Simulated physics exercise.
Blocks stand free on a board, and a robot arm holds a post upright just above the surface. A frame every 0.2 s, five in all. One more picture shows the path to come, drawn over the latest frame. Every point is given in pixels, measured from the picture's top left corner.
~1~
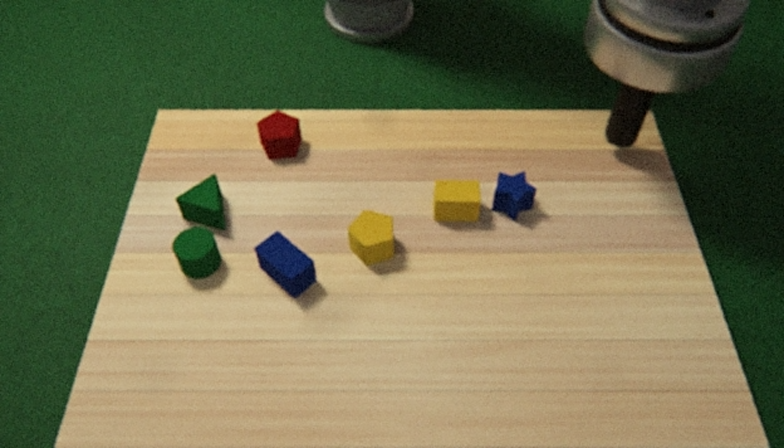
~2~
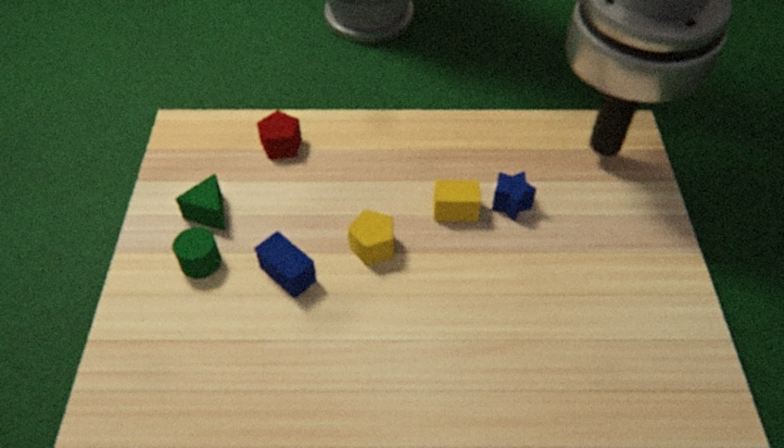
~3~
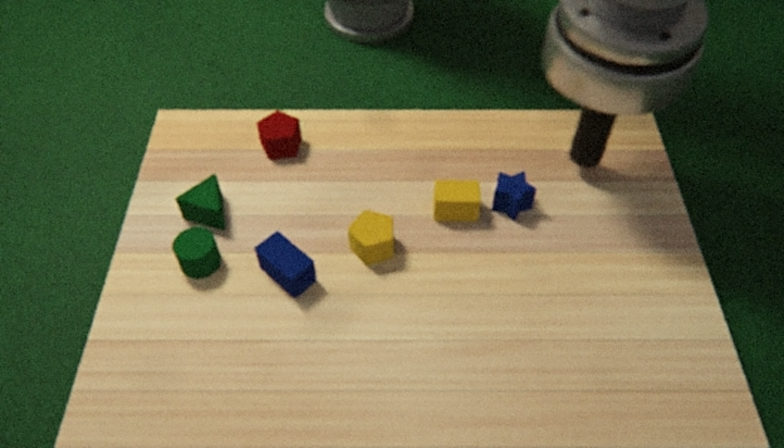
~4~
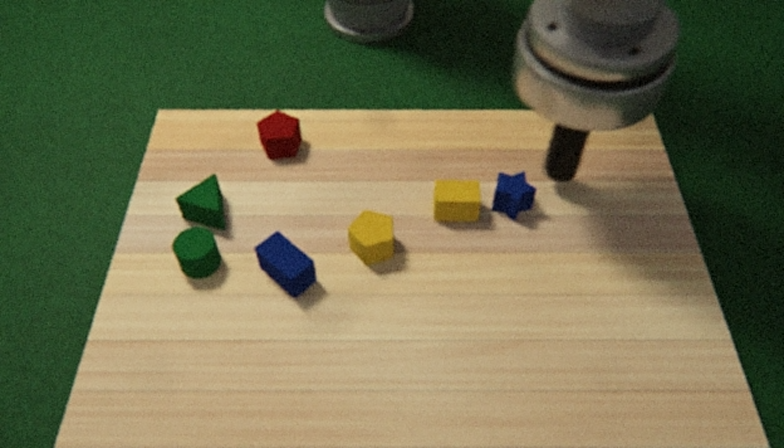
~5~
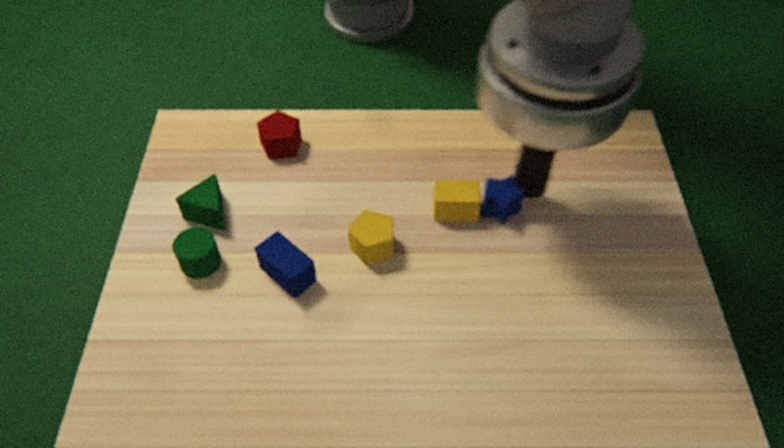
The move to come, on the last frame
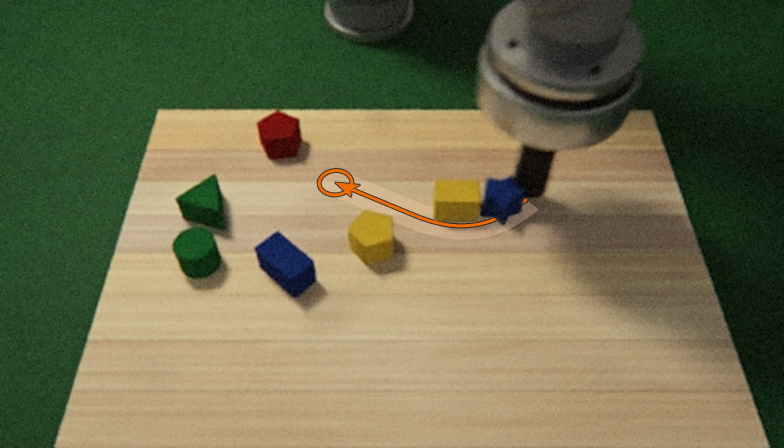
On a wooden board, a robot arm moving its dark post leftward and nudging a blue star block against a yellow block.
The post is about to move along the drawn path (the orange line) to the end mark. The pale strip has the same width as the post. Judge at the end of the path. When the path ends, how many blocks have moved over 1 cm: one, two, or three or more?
It should be three or more, as far as I can tell.
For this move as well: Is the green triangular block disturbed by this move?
From what I can tell, it will keep its place.
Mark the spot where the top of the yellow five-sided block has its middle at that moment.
I'd say the yellow five-sided block ends with its top centre at (350, 231).
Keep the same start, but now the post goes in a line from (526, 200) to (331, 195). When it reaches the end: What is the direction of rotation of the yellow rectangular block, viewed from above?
The turn is clockwise.
The drawn path runs from (526, 200) by way of (467, 226) and (397, 208) to (336, 183).
The first path, step by step. One third of the way, post (468, 213); yellow rectangular block (409, 204), turned 85° clockwise; blue star-shaped block (446, 224), turned 20° anticlockwise.
Two thirds of the way, post (397, 196); yellow five-sided block (353, 231), turned 35° anticlockwise; yellow rectangular block (365, 197), turned 50° clockwise; blue star-shaped block (429, 227), turned 60° anticlockwise.
At the end, post (334, 170); green triangular block not moved; red five-sided block not moved; yellow five-sided block (350, 231), turned 45° anticlockwise; yellow rectangular block (350, 197), turned 30° clockwise; blue star-shaped block (429, 227), turned 60° anticlockwise.
